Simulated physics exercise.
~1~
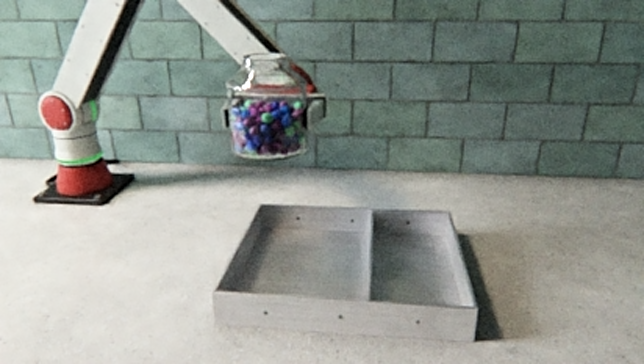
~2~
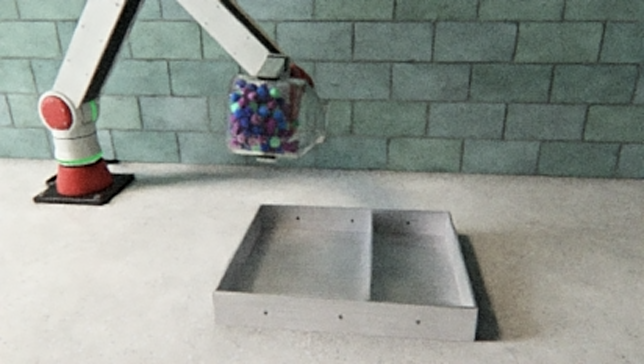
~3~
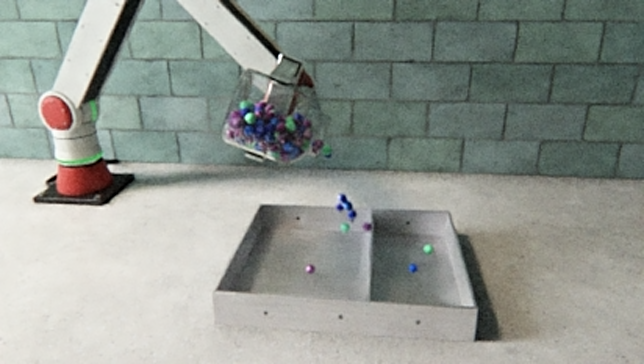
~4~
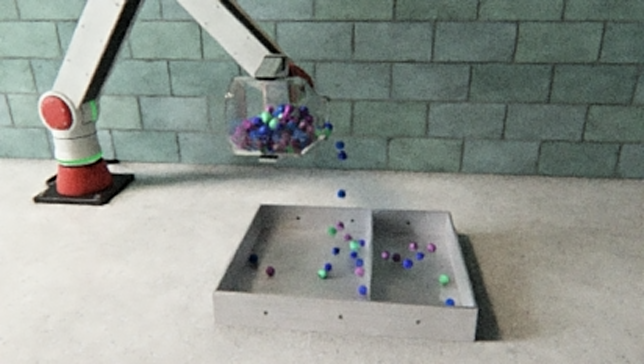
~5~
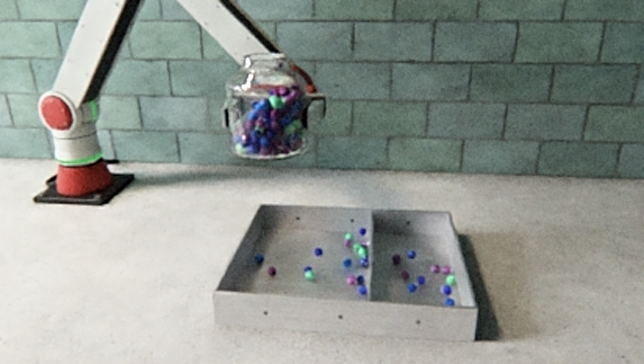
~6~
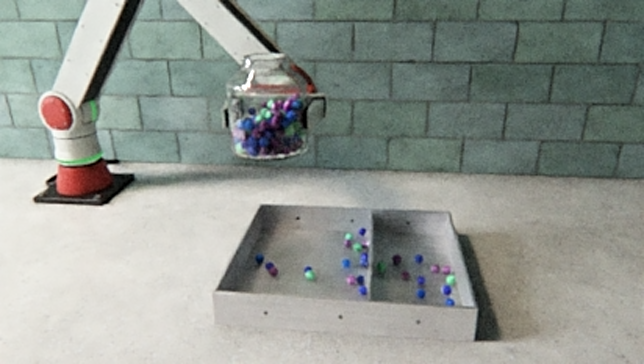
A clear jar of blue, purple and green round sweets hangs from a white and red robot arm on the left, before a green brick wall, seen from the front and slightly above. Below it on a pale tabletop sits a grey tray divided into two parts. The arm tips the jar over, and a few sweets spill out and drop into both parts. More fall and scatter around the divider as the jar begins turning back. The jar returns upright, still holding most of its sweets, while a small scattering lies in each part of the tray.
